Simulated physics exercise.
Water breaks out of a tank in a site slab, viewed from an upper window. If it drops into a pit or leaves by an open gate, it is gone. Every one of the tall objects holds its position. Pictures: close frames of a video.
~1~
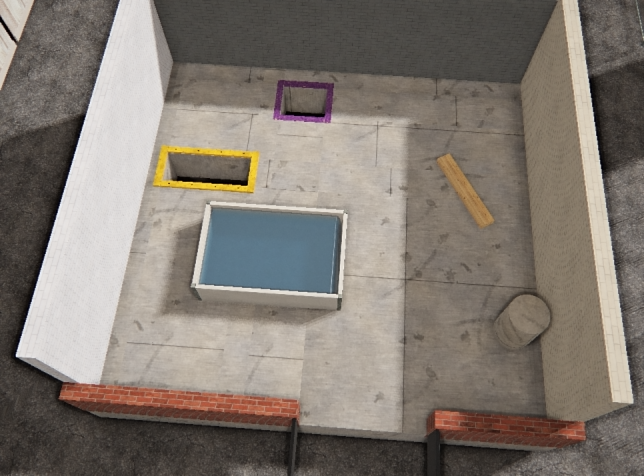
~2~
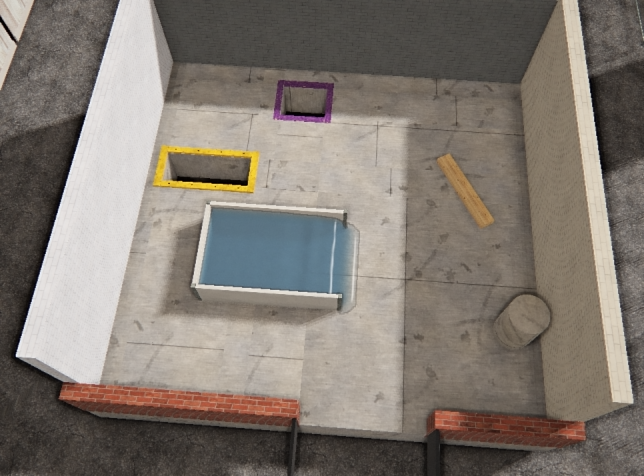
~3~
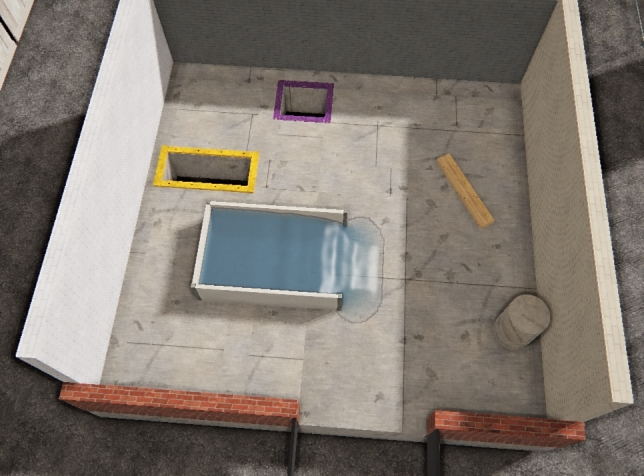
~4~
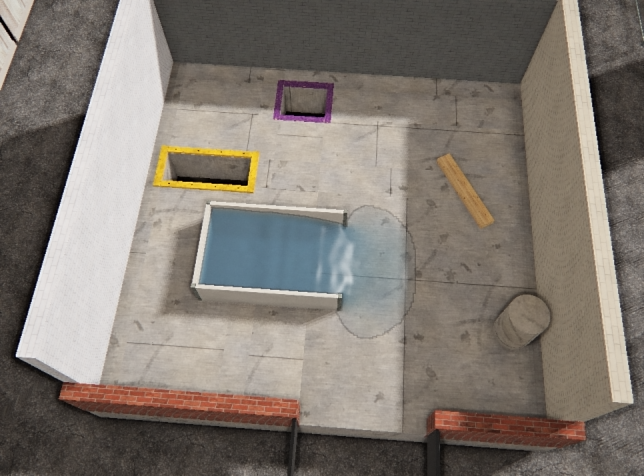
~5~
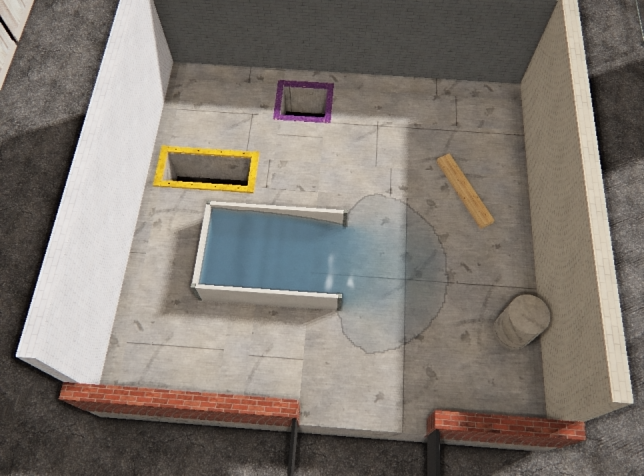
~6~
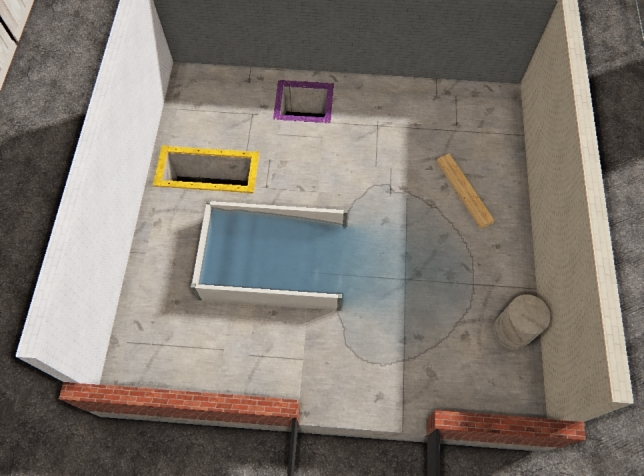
Water pours out of the tank's open right side and spreads across the grey slab.
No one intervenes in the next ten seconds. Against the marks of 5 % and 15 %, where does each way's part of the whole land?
Gate: Inside five to fifteen per cent. Yellow pit: Short of five per cent. Purple pit: Inside five to fifteen per cent.
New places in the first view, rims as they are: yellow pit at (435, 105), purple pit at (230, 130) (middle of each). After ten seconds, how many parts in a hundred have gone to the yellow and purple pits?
The yellow pit ends up with 6 per cent, the purple pit with 2 per cent.
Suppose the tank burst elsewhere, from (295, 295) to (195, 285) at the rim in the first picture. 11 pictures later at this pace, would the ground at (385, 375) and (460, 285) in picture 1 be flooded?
Point one waterlogged, point two not reached.
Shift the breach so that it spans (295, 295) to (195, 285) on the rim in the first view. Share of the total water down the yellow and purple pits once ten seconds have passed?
Result - yellow: 15 %; purple: 0 %.
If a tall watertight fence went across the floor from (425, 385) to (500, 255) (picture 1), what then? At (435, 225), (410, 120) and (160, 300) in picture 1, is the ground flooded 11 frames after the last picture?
Listed order - wet, dry, dry.
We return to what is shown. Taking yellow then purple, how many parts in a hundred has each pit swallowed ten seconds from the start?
Around 0 per cent, then around 8 per cent.
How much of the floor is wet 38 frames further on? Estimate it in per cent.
It should be close to 55 %.
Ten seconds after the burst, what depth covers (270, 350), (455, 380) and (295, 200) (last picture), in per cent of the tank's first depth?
Estimated readings in sequence: 4, 8, 2 percent.
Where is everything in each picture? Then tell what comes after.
Still water in the water tank at (272, 250), in the first frame.
The front is at (350, 228), out from the gap at (340, 263), in the second frame.
Water pours out at (340, 264) and has run to (364, 223), in the third frame.
The front is at (402, 232), out from the gap at (340, 264), in the fourth frame.
Water pours out at (340, 264) and has run to (441, 284), in the fifth frame.
Water pours out at (340, 264) and has run to (466, 262), in the sixth frame.
A moment on, water covers 25 % of the floor; the gate 0 %, the yellow pit 0 %, the purple pit 0 %.
Next, water covers 30 % of the floor; the gate 0 %, the yellow pit 0 %, the purple pit 0 %.
Then, water covers 40 % of the floor; the gate 0 %, the yellow pit 0 %, the purple pit 0 %.
Later, water covers 55 % of the floor; the gate 4 %, the yellow pit 0 %, the purple pit 0 %.
In the end, water covers 85 % of the floor; the gate 10 %, the yellow pit 0 %, the purple pit 8 %.
